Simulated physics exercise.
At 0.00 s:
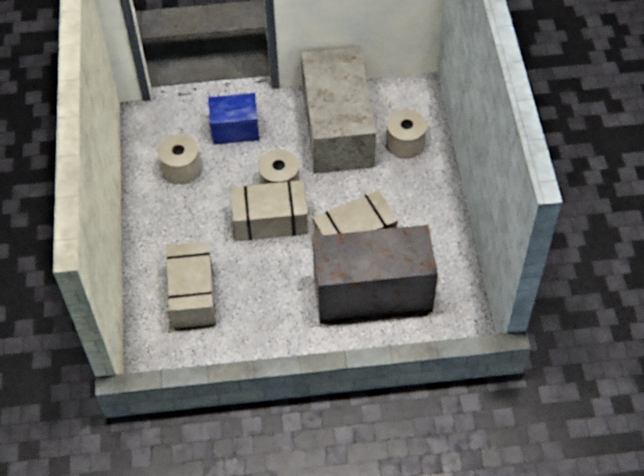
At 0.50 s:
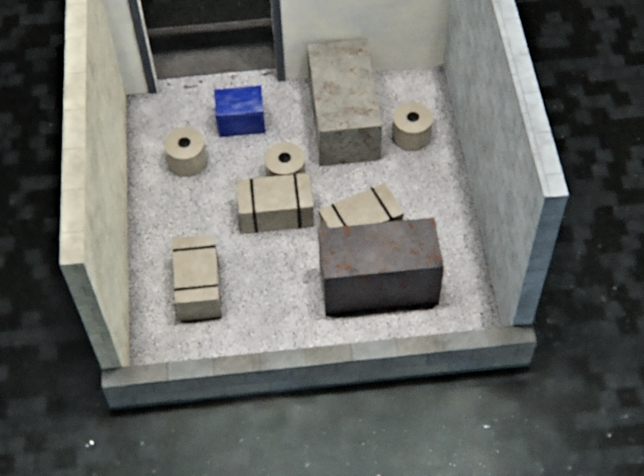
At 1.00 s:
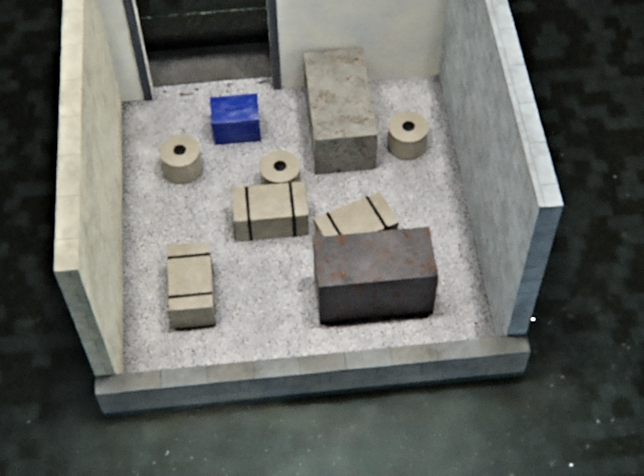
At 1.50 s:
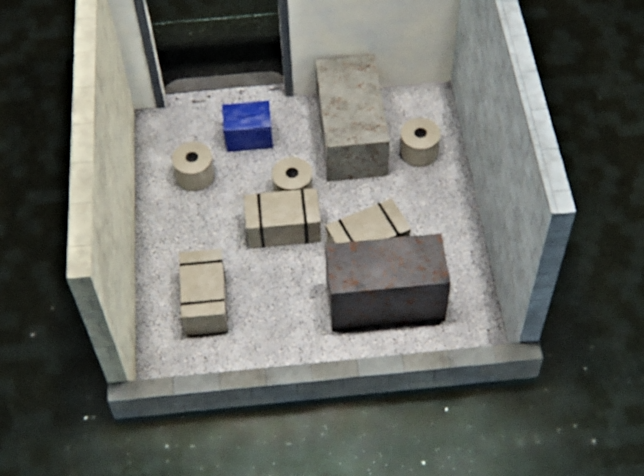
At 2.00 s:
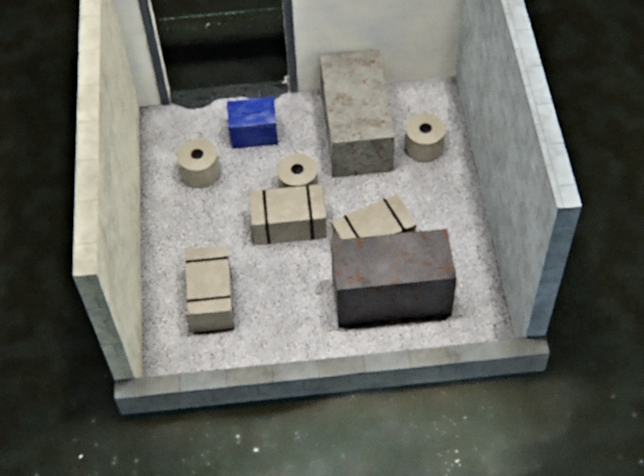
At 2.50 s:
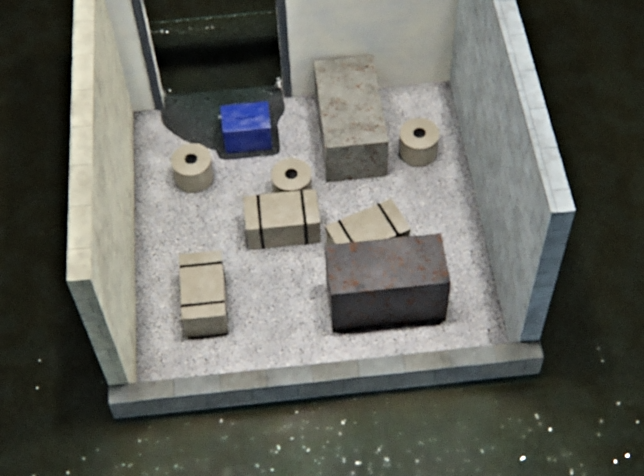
In a small walled room with a doorway at the back, a blue box, tan boxes, round tubs and larger blocks stay in place as water darkens the paving outside, then spreads through the doorway around the blue box.
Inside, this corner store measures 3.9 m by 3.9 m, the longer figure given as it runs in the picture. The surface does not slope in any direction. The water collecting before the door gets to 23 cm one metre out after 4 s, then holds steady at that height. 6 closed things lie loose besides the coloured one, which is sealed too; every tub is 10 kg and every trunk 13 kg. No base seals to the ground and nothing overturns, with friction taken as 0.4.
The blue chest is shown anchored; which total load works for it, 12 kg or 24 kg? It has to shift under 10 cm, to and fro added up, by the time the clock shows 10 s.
No choice passes.
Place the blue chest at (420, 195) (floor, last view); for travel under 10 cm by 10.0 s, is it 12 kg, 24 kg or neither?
Looking at the loads, neither keeps it.
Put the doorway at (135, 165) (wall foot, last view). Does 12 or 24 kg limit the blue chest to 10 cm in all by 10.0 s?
Under that change no listed mass suffices.
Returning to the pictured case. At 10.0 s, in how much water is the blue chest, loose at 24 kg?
16 cm, roughly.
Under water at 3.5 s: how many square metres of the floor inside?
Close to 2.5 m2, I'd say.
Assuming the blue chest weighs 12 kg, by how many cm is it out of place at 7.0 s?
Roughly 250 cm.
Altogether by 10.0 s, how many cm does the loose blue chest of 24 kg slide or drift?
About 250 cm.
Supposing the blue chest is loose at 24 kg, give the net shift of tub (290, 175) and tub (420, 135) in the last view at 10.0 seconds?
Shifts: 140 cm / 30 cm.
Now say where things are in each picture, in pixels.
In the first frame, the blue chest at (233, 108), on the bottom; water covers 0.0 m2; 0 of 7 have shifted.
In the second frame, the blue chest at (239, 100), on the bottom; water covers 0.0 m2; 0 of 7 have shifted.
In the third frame, the blue chest at (234, 108) rests on the ground; 0.0 m2 under water; 0 of 7 have shifted.
In the fourth frame, the blue chest at (247, 115) rests on the ground; water covers 0.0 m2; 0 of 7 have shifted.
In the fifth frame, the blue chest at (251, 112), on the bottom; 0.0 m2 under water; 0 of 7 have shifted.
In the sixth frame, the blue chest at (245, 117), on the bottom; 0.6 m2 under water; 0 of 7 have shifted.
After 3.5 s the blue chest would be 54 cm from its start with 12 kg and 15 cm from its start with 24 kg; 6 cm of water round it then.
After 4.5 s the blue chest would be 84 cm from its start with 12 kg and 65 cm from its start with 24 kg; 7 cm of water round it then.
After 7.0 s the blue chest would be 233 cm from its start with 12 kg and 199 cm from its start with 24 kg; 8 cm of water round it then.
After 10.0 s the blue chest would be 212 cm from its start with 12 kg and 204 cm from its start with 24 kg; 16 cm of water round it then.
